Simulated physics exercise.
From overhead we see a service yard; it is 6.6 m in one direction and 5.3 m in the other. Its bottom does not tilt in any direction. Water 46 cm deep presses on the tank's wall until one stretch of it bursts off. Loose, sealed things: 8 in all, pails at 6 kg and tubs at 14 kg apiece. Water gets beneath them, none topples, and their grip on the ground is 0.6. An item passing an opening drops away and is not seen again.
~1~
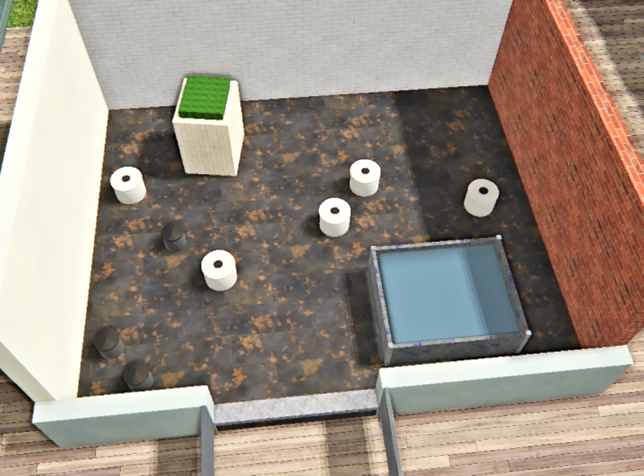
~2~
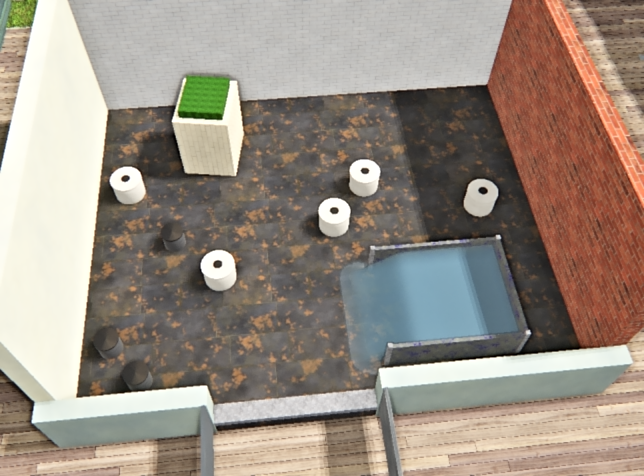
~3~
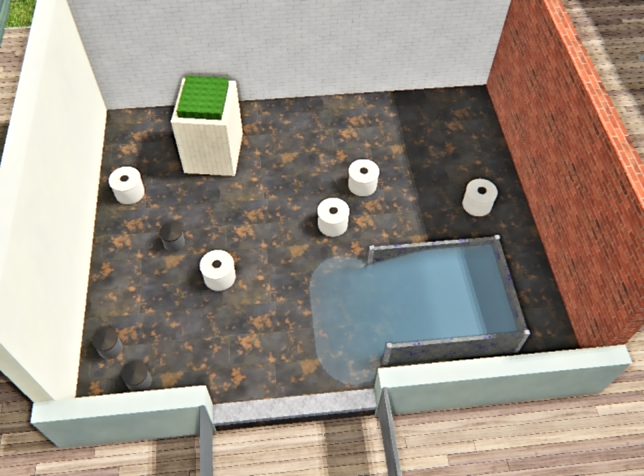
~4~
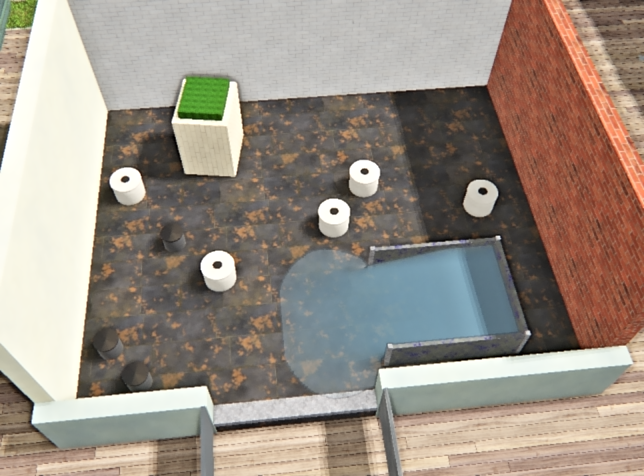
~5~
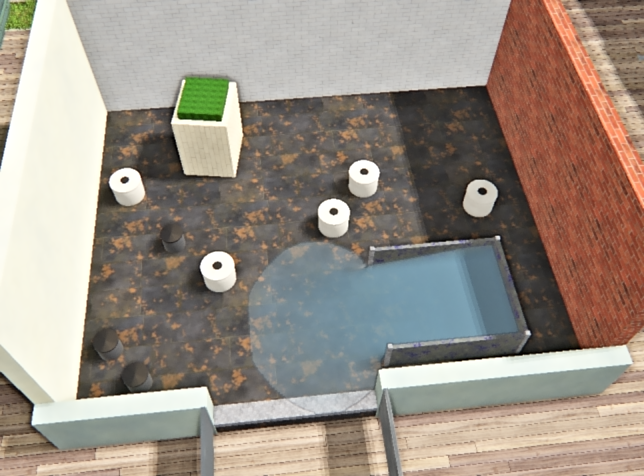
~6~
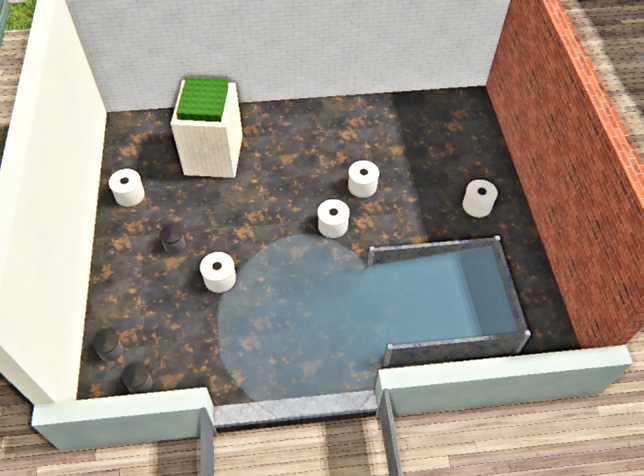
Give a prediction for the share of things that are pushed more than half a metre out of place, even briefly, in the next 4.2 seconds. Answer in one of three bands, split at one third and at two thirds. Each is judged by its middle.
One to two thirds.
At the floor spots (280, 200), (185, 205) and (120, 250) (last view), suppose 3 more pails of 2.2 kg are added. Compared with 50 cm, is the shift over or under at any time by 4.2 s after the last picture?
Order as listed: Inside half a metre / beyond half a metre / beyond half a metre.
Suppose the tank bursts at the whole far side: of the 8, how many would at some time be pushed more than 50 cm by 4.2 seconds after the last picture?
That would give 2.
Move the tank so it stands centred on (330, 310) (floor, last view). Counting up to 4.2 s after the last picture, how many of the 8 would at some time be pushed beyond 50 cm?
In that case 5 of them.
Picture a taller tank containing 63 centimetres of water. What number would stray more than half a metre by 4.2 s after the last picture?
Then 5 of them.
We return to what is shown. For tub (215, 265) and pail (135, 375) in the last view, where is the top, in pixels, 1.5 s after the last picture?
I'd say close to (169, 258) and close to (86, 375).
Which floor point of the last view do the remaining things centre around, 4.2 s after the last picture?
It works out to somewhere near (243, 217) on the floor.
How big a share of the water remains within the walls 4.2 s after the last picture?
84 % or so.
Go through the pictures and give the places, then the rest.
A pail at (106, 339) rests on the ground; a tub at (335, 211), on the bottom; 2.4 m2 under water; 0 of 8 have shifted, in the first picture.
A pail at (106, 339), on the bottom; a tub at (334, 211) rests on the ground; 3.0 m2 under water; 0 of 8 have shifted, in the second picture.
A pail at (105, 339) rests on the ground; a tub at (333, 211), on the bottom; 3.9 m2 under water; 0 of 8 have shifted, in the third picture.
A pail at (106, 340) rests on the ground; a tub at (334, 211), on the bottom; water covers 4.9 m2; 0 of 8 have shifted, in the fourth picture.
A pail at (105, 341), on the bottom; a tub at (334, 212), on the bottom; 6.0 m2 under water; 0 of 8 have shifted, in the fifth picture.
A pail at (105, 341) rests on the ground; a tub at (334, 212), on the bottom; 7.2 m2 under water; 0 of 8 have shifted, in the sixth picture.
Then, 0.4 s after the last picture 0 of 8 are over 50 cm from their spots; 0 afloat.
Then, 1.5 s after the last picture 2 of 8 are over 50 cm from their spots; 2 afloat.
Then, 2.8 s after the last picture 3 of 8 are over 50 cm from their spots; 4 afloat.
Then, 4.2 s after the last picture 5 of 8 are over 50 cm from their spots, and 5 have been at some point; 2 afloat.
